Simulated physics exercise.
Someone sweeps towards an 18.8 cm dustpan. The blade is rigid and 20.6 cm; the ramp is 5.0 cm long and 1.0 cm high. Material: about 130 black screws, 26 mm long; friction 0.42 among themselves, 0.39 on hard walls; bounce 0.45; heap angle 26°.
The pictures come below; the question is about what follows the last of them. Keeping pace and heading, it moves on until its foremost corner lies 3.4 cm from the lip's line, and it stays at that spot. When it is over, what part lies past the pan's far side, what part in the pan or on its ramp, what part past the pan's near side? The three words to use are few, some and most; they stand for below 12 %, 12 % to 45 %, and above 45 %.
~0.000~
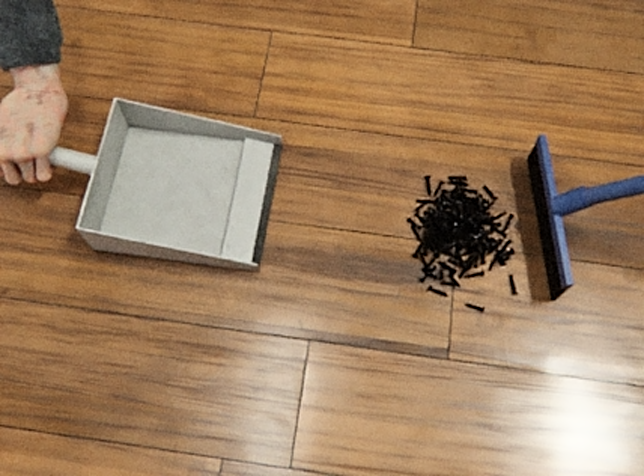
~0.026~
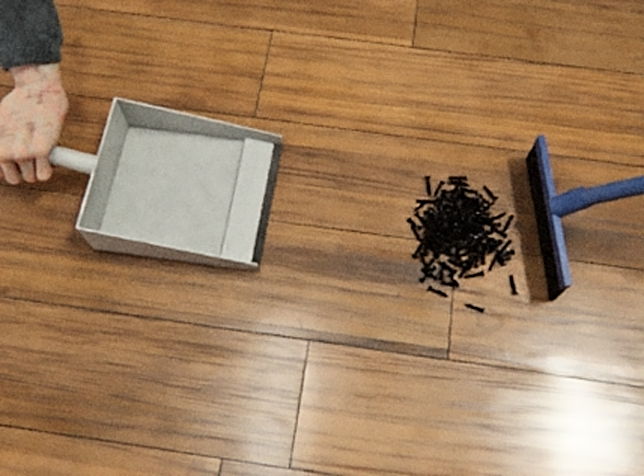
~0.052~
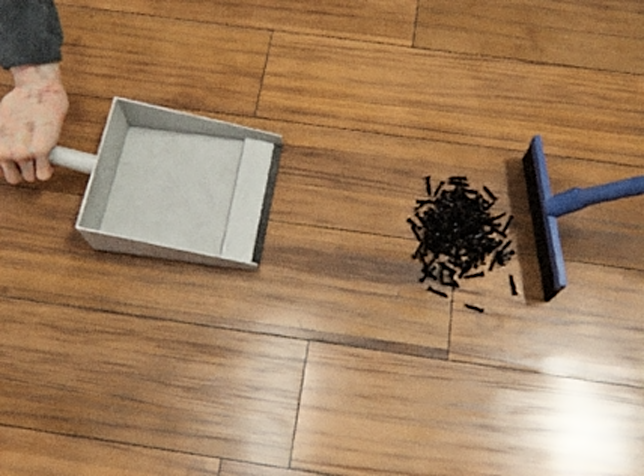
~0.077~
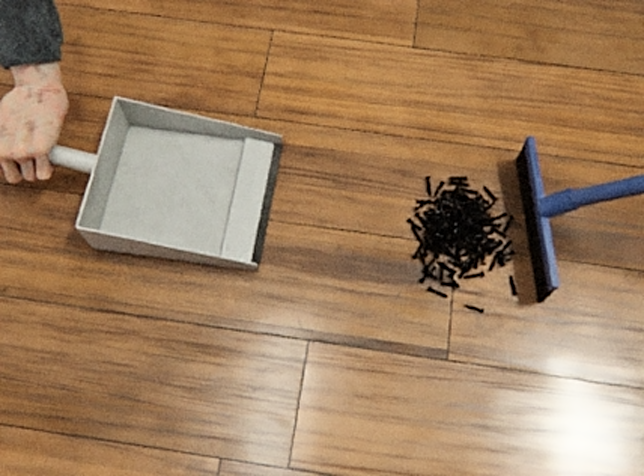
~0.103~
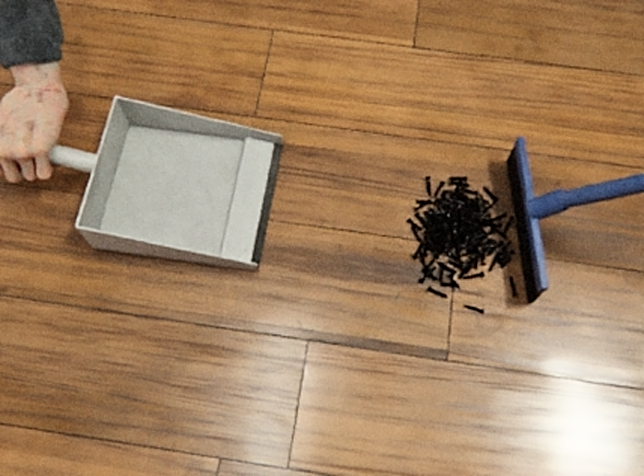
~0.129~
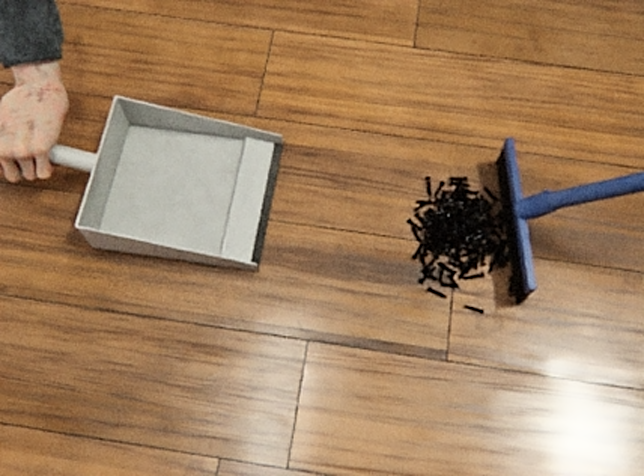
Far side: Few, pan: Some, near side: Some.
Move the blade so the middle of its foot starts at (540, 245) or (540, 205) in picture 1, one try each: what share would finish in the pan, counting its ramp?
Close to 10 in a hundred, then close to 15 in a hundred.
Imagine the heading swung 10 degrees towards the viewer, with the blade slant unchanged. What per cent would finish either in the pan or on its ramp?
I'd put it at close to 10 percent.
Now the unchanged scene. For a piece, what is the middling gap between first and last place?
24 cm or thereabouts.
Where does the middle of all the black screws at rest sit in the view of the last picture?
(275, 241).
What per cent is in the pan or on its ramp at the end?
About 20 per cent.
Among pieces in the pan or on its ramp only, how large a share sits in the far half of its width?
Roughly 20 per cent.
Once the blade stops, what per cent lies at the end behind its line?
I'd put it near 0 in a hundred.
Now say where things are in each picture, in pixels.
Blade from (567, 285) to (540, 142), moved 0.0 cm, 0 of the pieces shifted so far; middle of the pieces at (461, 226); pan at (177, 194), in the first picture.
Blade from (565, 285) to (539, 142), moved 0.2 cm, 0 of the pieces shifted so far; middle of the pieces at (461, 226), in the second picture.
Blade from (560, 286) to (535, 142), moved 0.8 cm, 0 of the pieces shifted so far; middle of the pieces at (461, 227), in the third picture.
Blade from (553, 287) to (529, 143), moved 1.7 cm, 0 of the pieces shifted so far; middle of the pieces at (461, 227), in the fourth picture.
Blade from (542, 288) to (519, 144), moved 3.0 cm, 0 of the pieces shifted so far; middle of the pieces at (461, 227), in the fifth picture.
Blade from (530, 289) to (508, 145), moved 4.4 cm, 3 of the pieces shifted so far; middle of the pieces at (461, 228); pan at (177, 192). Its pace works out near 0.56 m/s, heading 12 degrees towards the viewer's side, in the sixth picture.
After 0.37 s, middle of the blade 18 cm from the lip; 0 % over the lip, far side 0 %, near side 10 %.
Then, at 0.53 s, middle of the blade 10 cm from the lip; 0 % over the lip, far side 0 %, near side 15 %.
After 0.81 s, middle of the blade 5 cm from the lip; 20 % over the lip, far side 0 %, near side 20 %.
At rest (1.7 s), far side 0 %, pan 20 %, near side 20 %, in front of the lip or behind the blade 60 %.
